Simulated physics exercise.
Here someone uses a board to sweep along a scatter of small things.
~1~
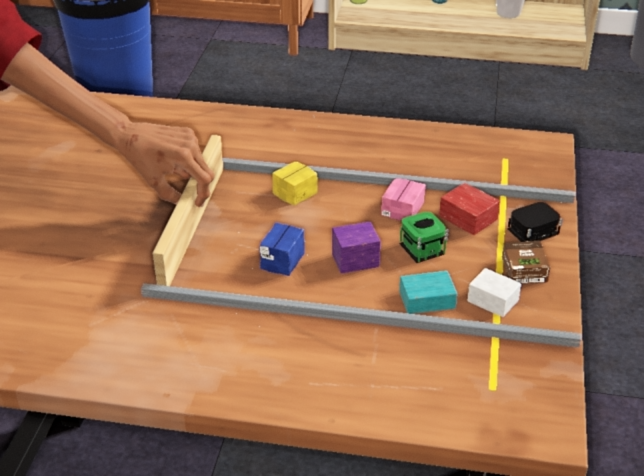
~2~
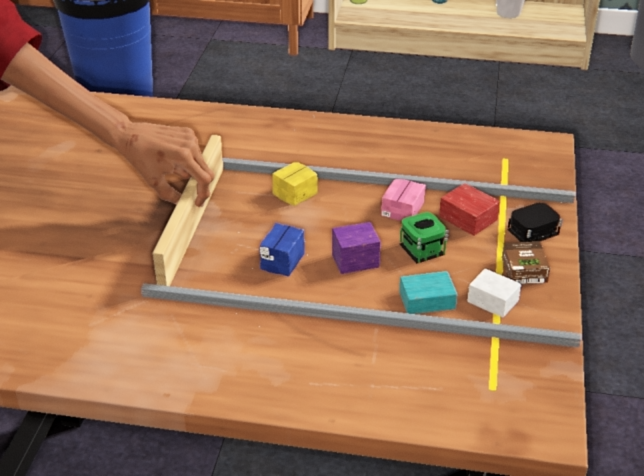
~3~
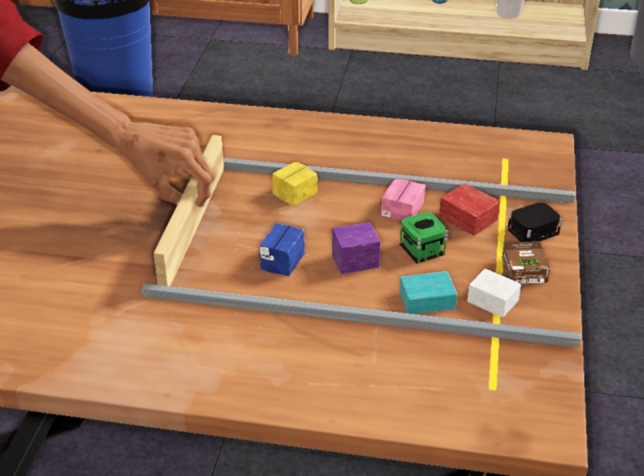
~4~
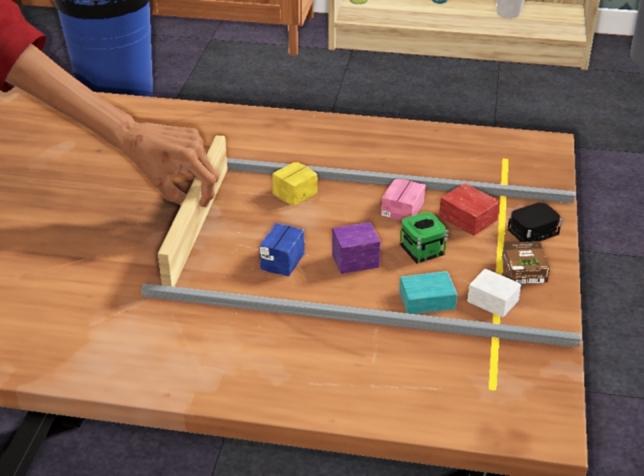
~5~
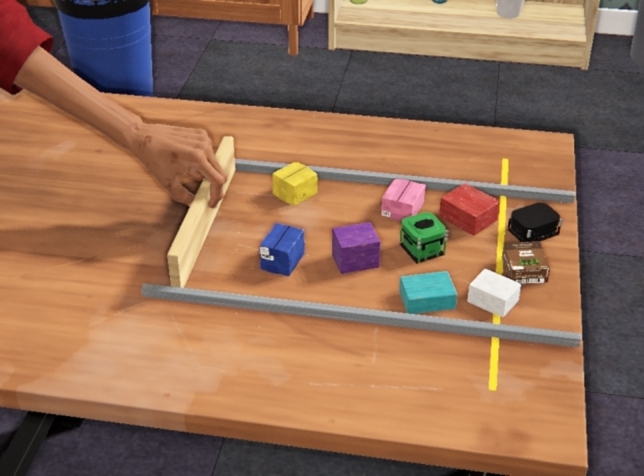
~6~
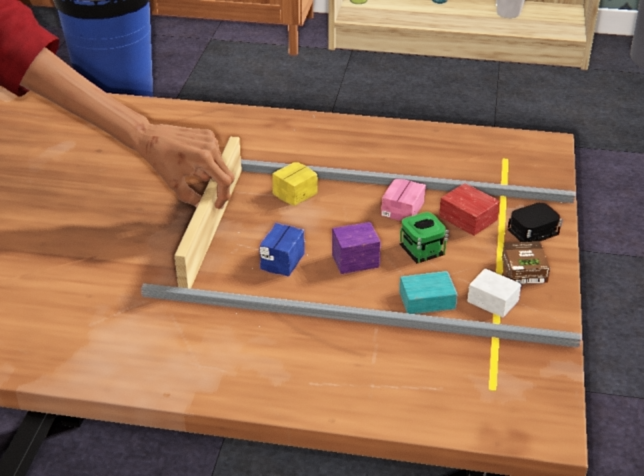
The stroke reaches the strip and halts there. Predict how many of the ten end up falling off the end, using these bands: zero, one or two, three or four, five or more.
The count that falls off the end is one or two.
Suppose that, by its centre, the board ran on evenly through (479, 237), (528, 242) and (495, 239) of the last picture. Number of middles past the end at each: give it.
In order: 1, 5, 2.
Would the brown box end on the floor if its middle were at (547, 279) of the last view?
From that start the object does not stay.
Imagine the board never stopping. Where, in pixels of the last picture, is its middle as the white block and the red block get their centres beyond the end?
Middle approx. at (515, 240), then approx. at (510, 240).
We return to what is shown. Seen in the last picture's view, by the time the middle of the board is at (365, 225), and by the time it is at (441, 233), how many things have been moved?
By then 5, and later 10.
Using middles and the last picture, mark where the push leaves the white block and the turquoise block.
I'd put one close to (566, 306) and the other close to (523, 309).
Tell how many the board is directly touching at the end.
Number: 4.
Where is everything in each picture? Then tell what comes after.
The first picture shows black case (534, 224); brown box (525, 262); white block (494, 292); board (191, 208); tape (500, 258).
The second picture shows brown box (525, 262); yellow box (295, 184).
The third picture shows white block (494, 293); pink box (403, 200).
The fourth picture shows black case (534, 224); blue box (282, 249).
The fifth picture shows brown box (525, 262); turquoise block (428, 293).
The sixth picture shows black case (534, 224); brown box (525, 262); white block (494, 293); board (211, 210); tape (500, 258).
Soon after, none off yet; black case at rest near (534, 224); brown box at rest near (525, 262); white block at rest near (494, 293).
At rest, the number that fall off is one or two; fallen, brown box and black case.
